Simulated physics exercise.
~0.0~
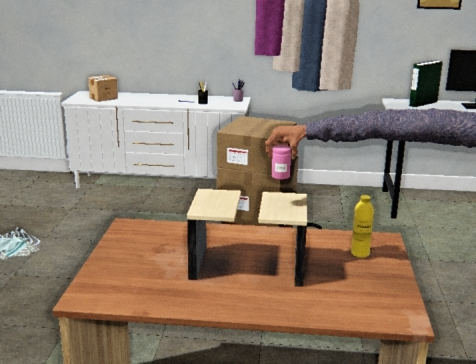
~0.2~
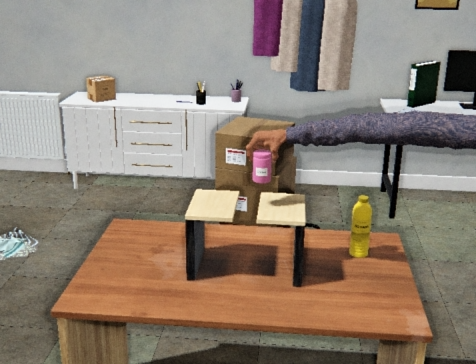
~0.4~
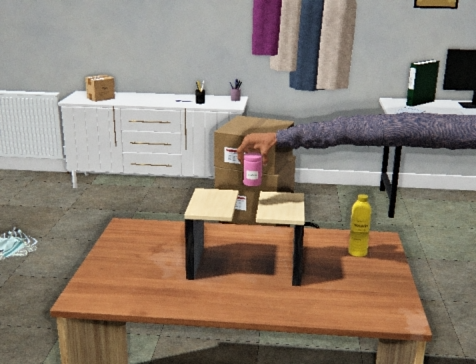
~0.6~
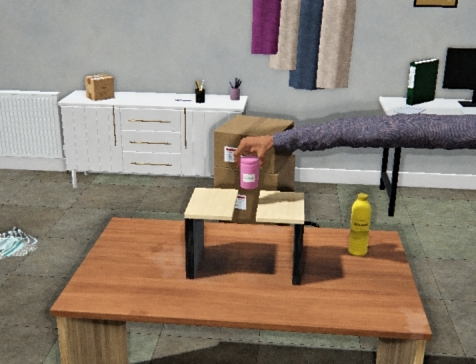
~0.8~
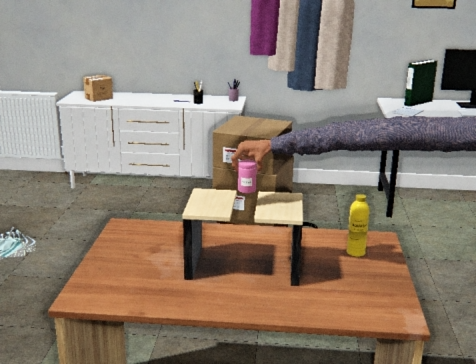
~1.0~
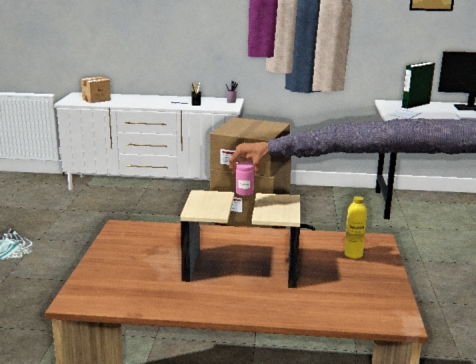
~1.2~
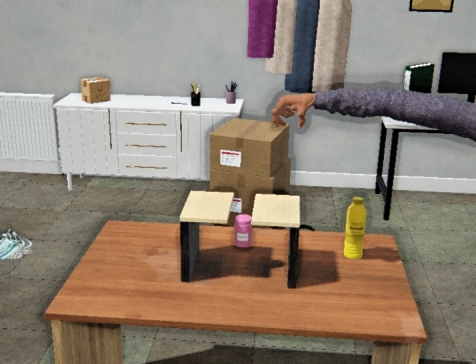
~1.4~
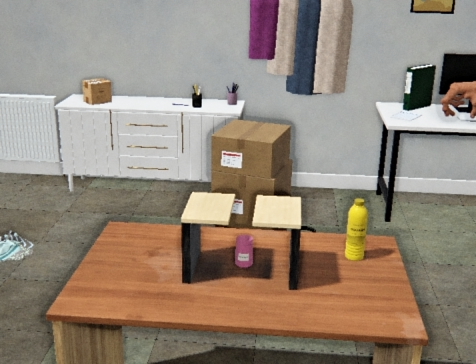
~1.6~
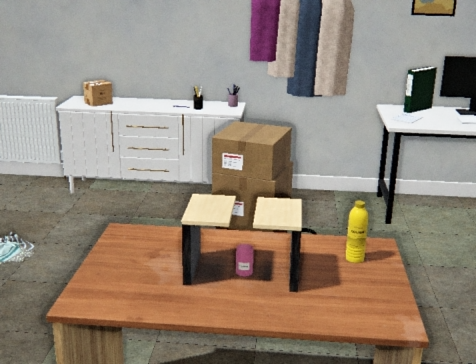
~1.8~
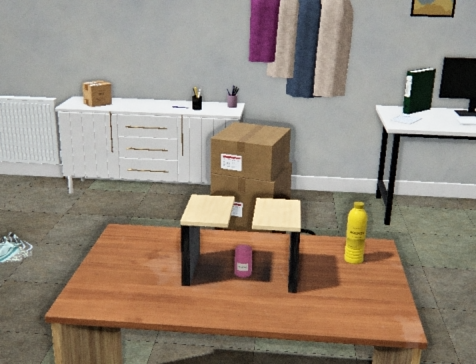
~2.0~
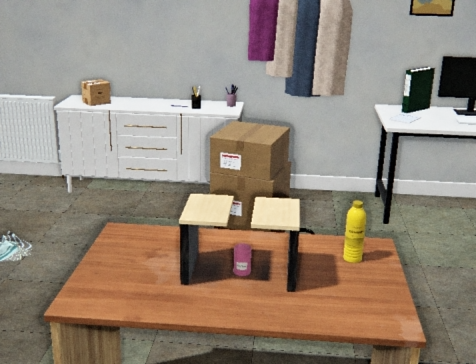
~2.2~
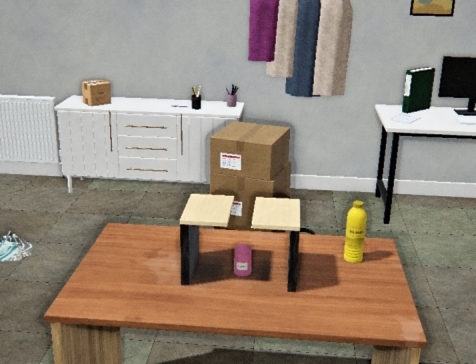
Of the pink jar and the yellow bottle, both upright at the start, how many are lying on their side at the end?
None of them are. The pink jar stands upright on the table between the ledges, and the yellow bottle is still standing to the right.
